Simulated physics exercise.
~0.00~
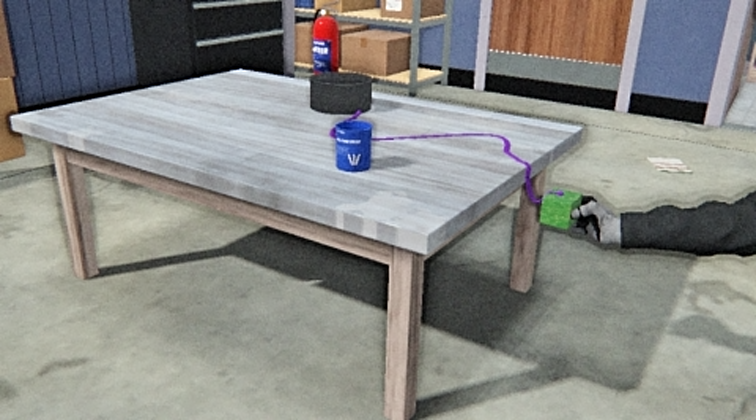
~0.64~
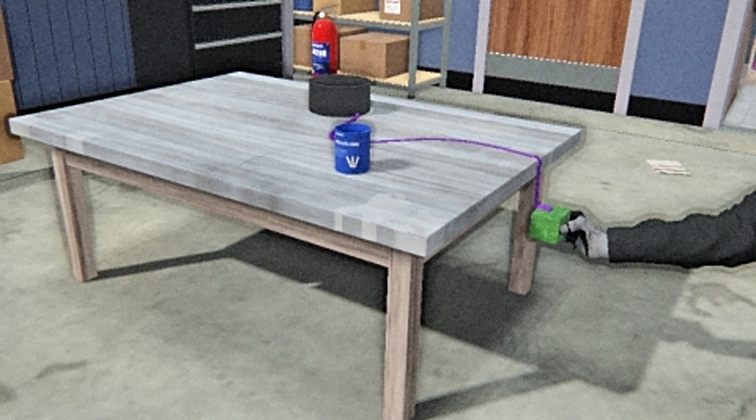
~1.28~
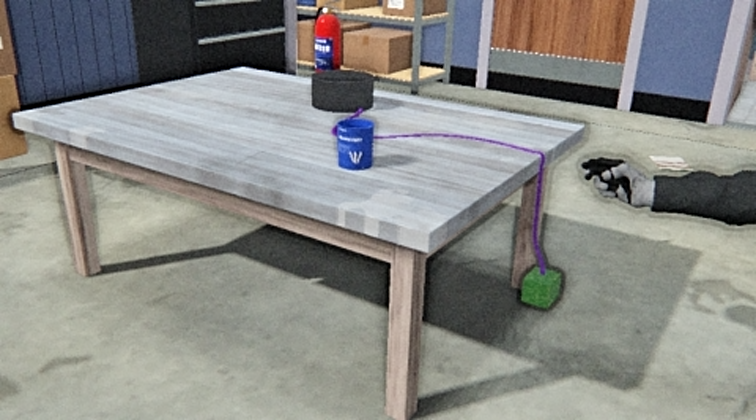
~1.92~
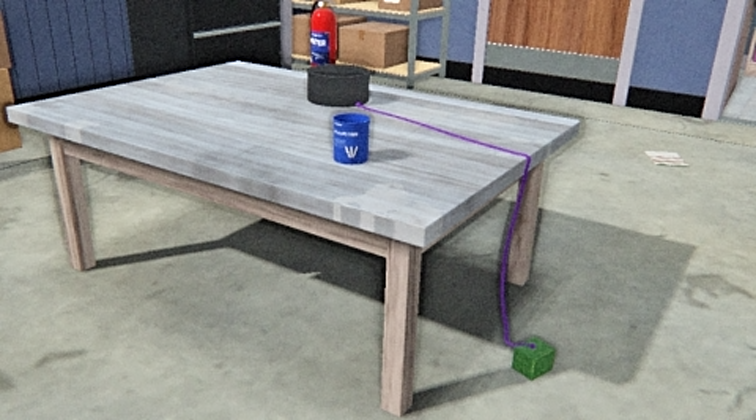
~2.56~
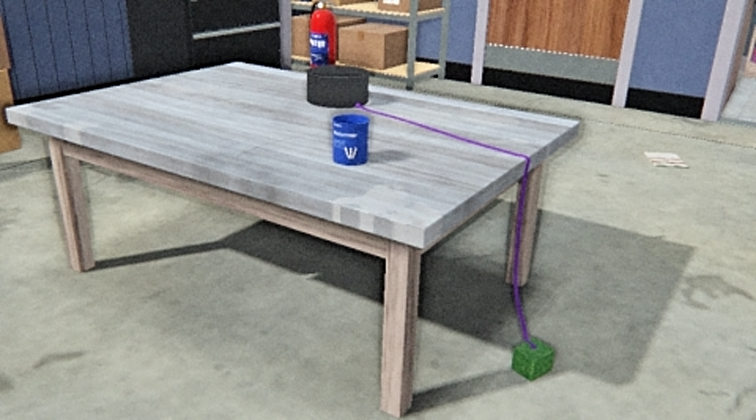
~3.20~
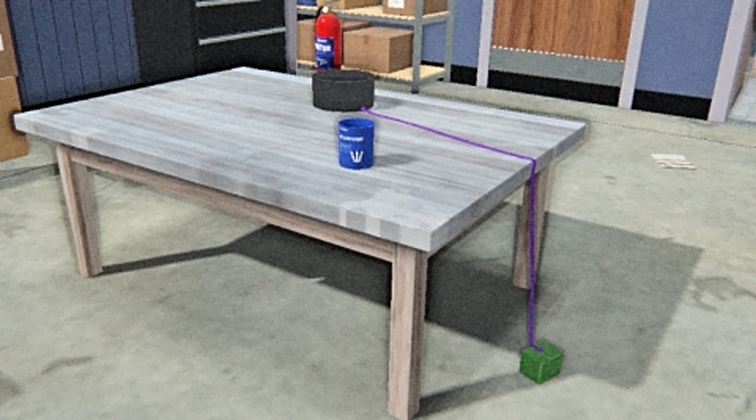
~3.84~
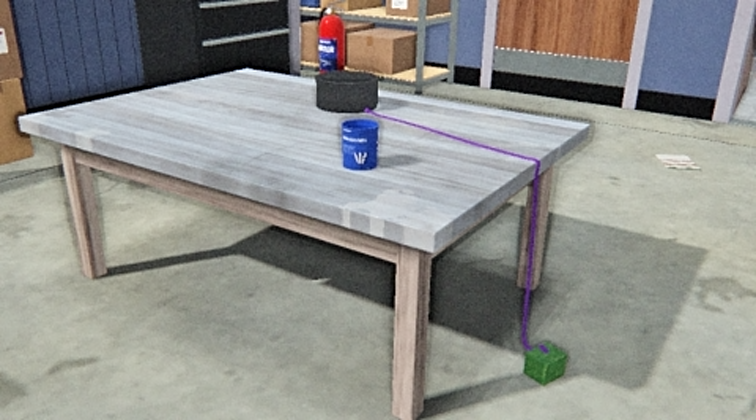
Beside a workbench, a gloved hand releases a ribboned green block, which drops to the floor.
